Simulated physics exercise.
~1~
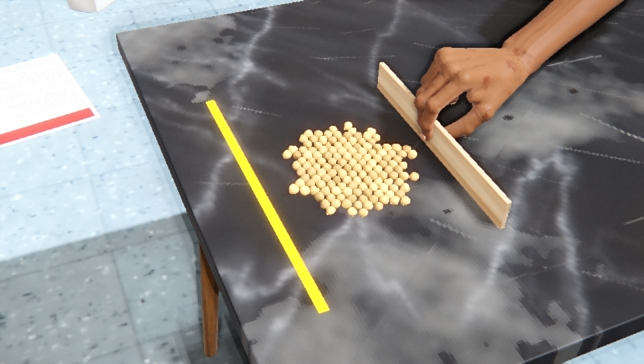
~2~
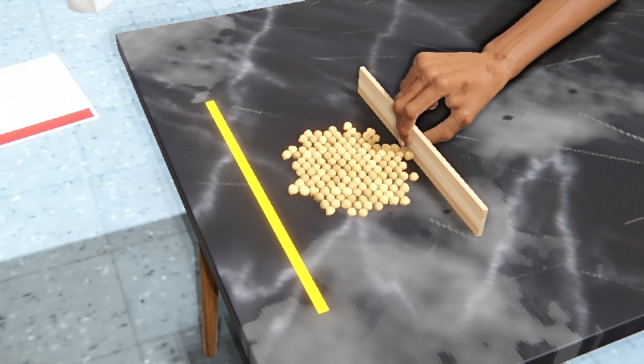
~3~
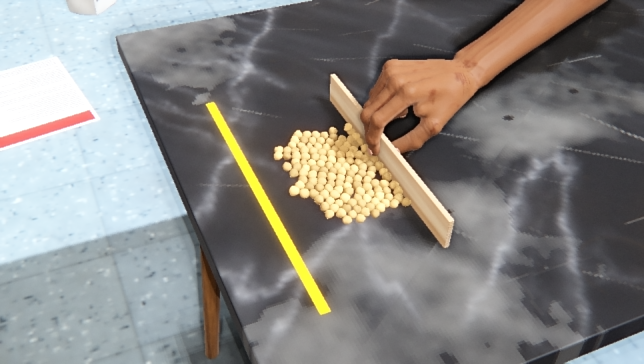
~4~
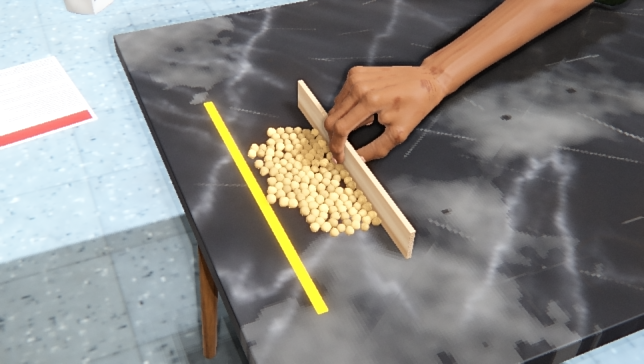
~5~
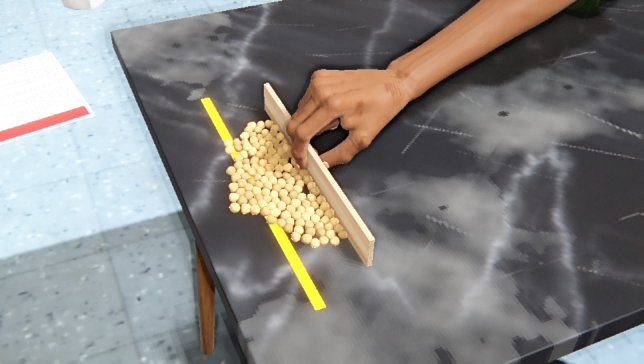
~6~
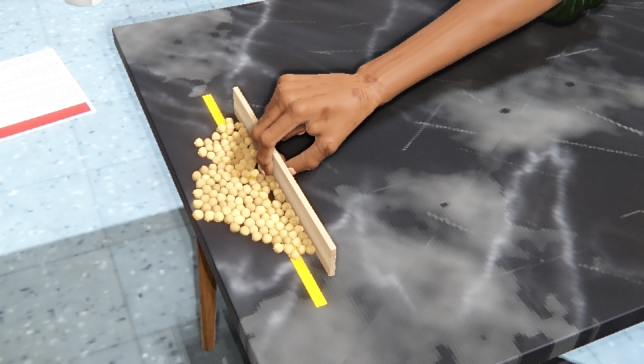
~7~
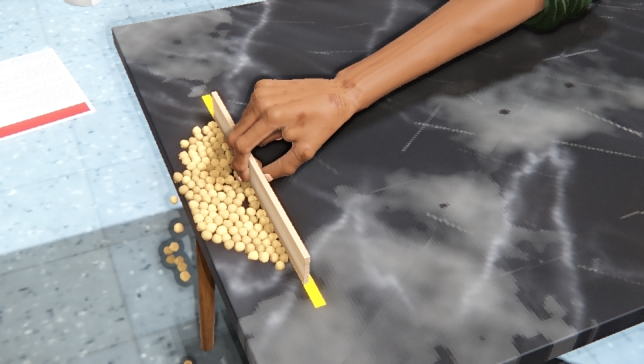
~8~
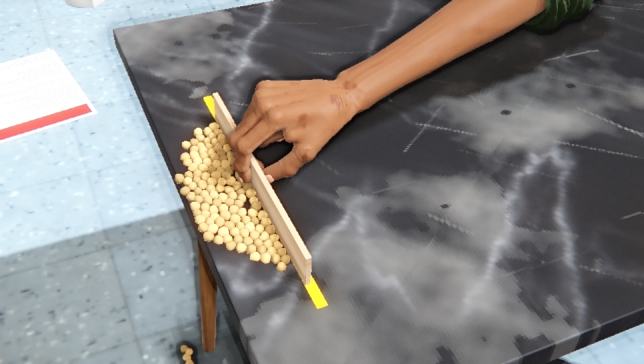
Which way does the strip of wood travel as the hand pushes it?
The strip of wood moves to the left, pushing the heap towards the edge of the table.
